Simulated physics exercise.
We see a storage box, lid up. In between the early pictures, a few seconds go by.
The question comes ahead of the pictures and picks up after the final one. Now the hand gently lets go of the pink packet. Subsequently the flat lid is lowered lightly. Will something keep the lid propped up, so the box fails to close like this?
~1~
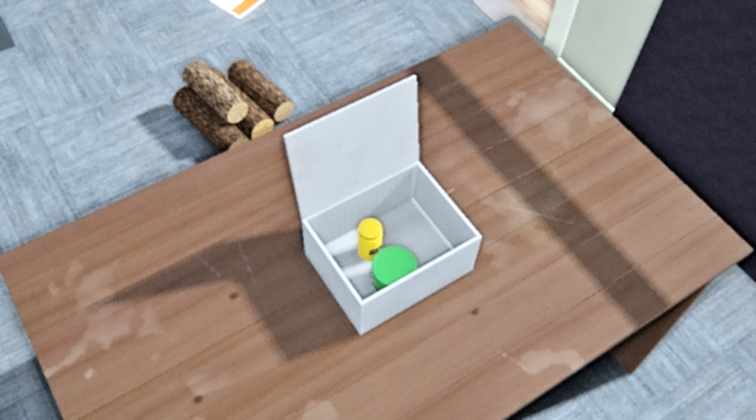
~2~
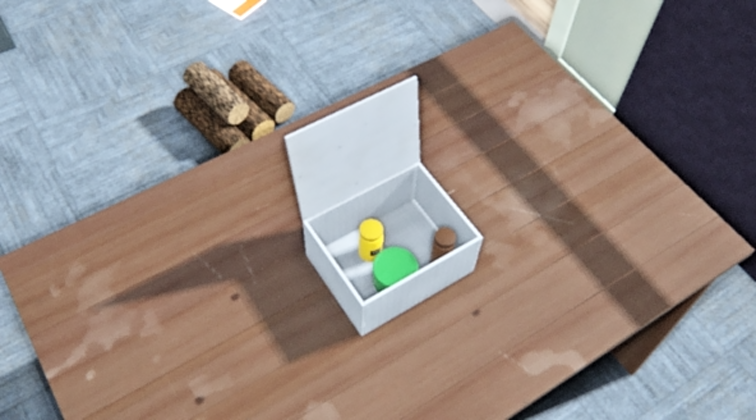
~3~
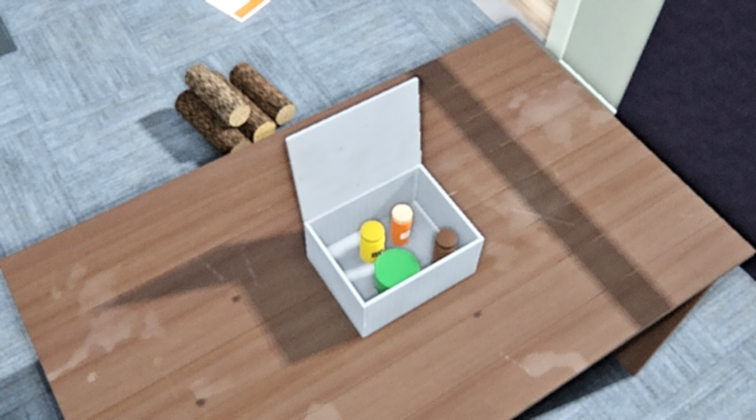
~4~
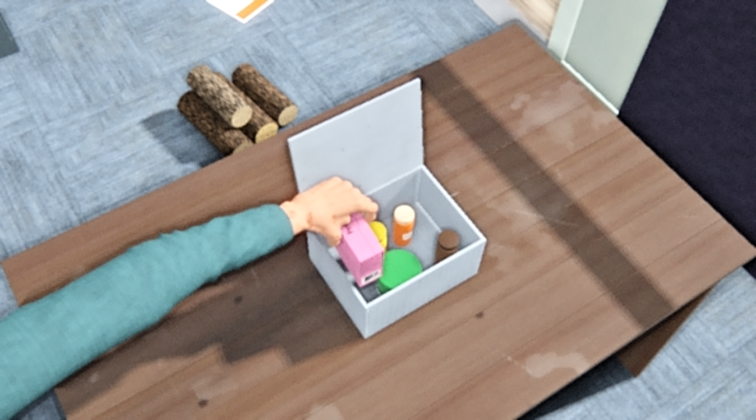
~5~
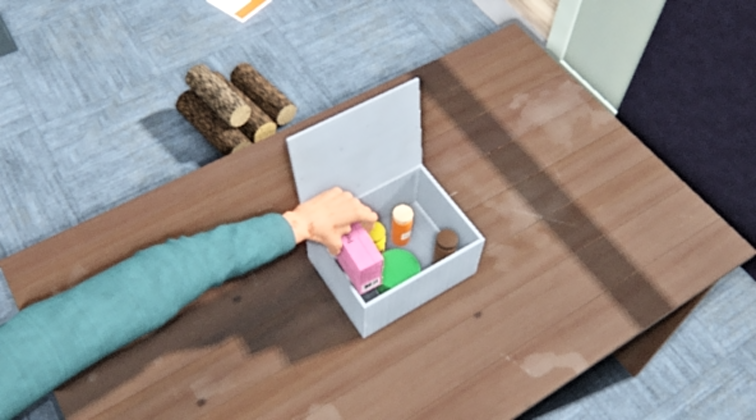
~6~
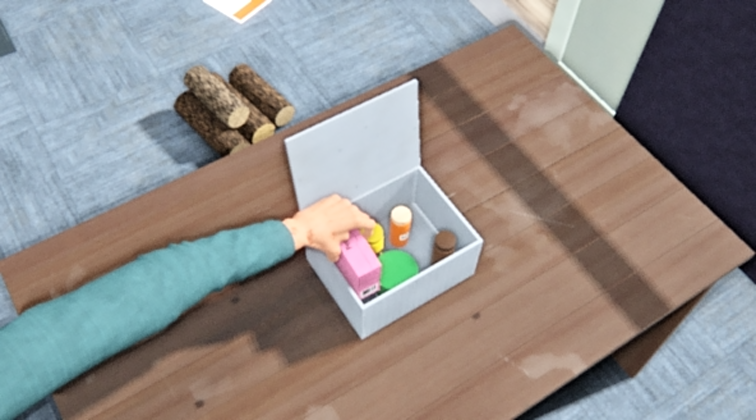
Comes fully down.
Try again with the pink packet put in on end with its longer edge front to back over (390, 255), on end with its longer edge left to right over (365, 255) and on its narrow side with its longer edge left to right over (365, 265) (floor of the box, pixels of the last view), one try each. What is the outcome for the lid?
On the first go it can't shut, on the second it can't shut, and on the third it comes down fully.
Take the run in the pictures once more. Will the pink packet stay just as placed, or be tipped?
Well, the pink packet stays just as set.
Then, 1.30 s later than the last frame, lid 81° above the rim; pink packet moved a little near (350, 269).
Then, 1.80 s later than the last frame, lid 34° above the rim; pink packet moved a little near (350, 269).
When it is over, lid shut; moved from the start, pink packet; the other 4 as before. End places, in pixels of the last picture, pink packet near (350, 269).
